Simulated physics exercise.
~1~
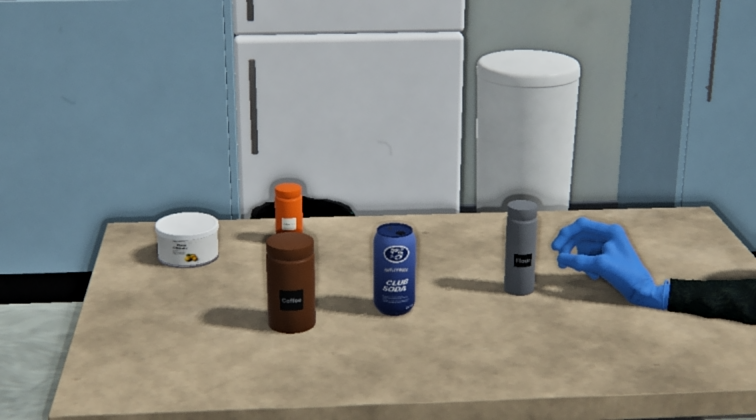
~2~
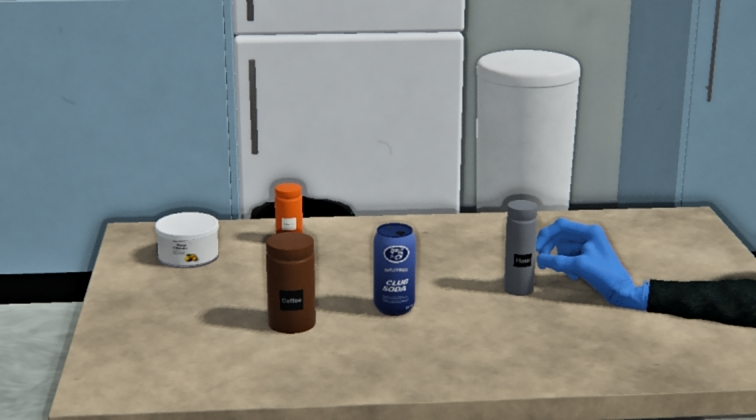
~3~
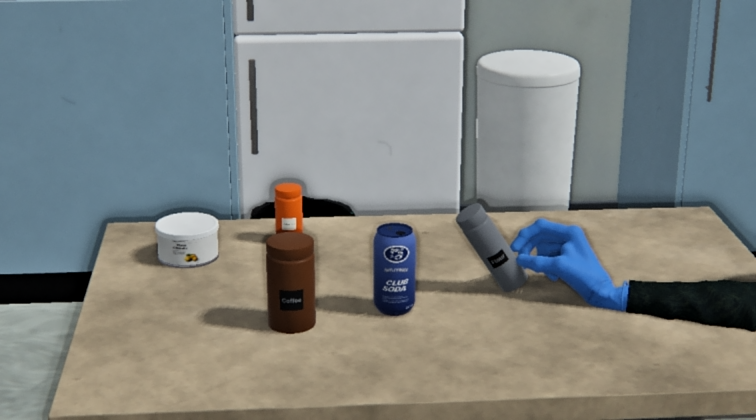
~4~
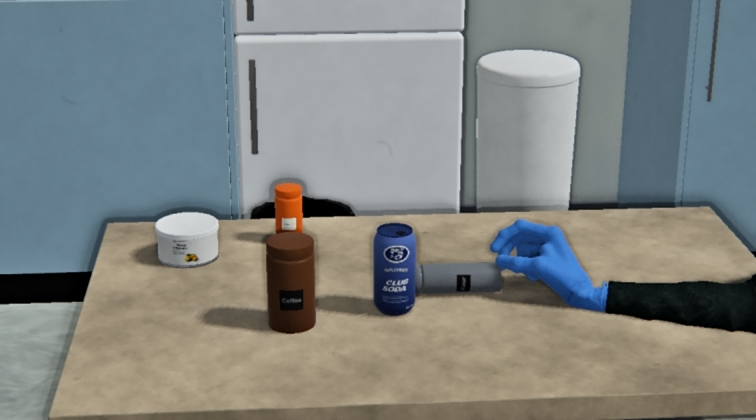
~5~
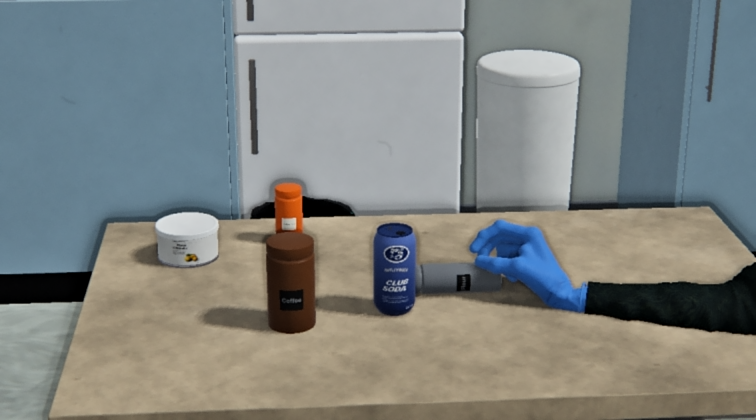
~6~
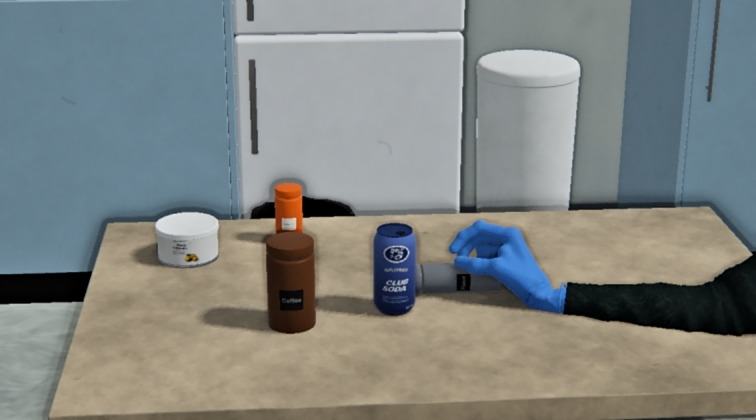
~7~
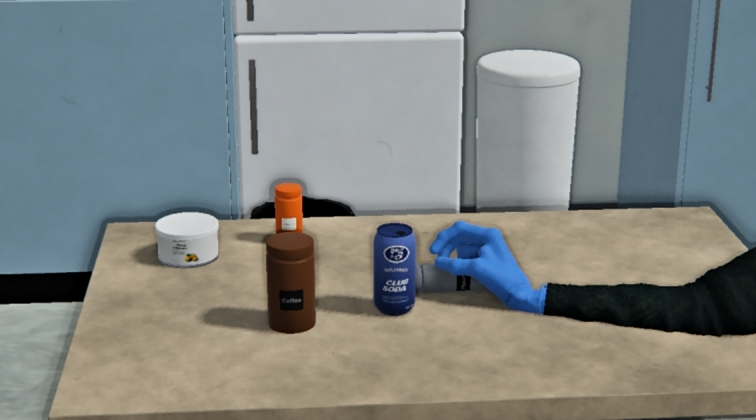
A blue-gloved hand reaches in from the right side of a kitchen table toward a slim grey shaker standing upright. Around the shaker stand a blue can, a brown jar, a small orange shaker and a white tub. The fingertips meet the grey shaker near its upper part and push it to the left, and it tilts toward the can. It topples onto its side, its top end coming to lie beside the blue can. The hand keeps moving left above and partly in front of it. At the end the grey shaker lies on the table, while the other items still stand in their places.
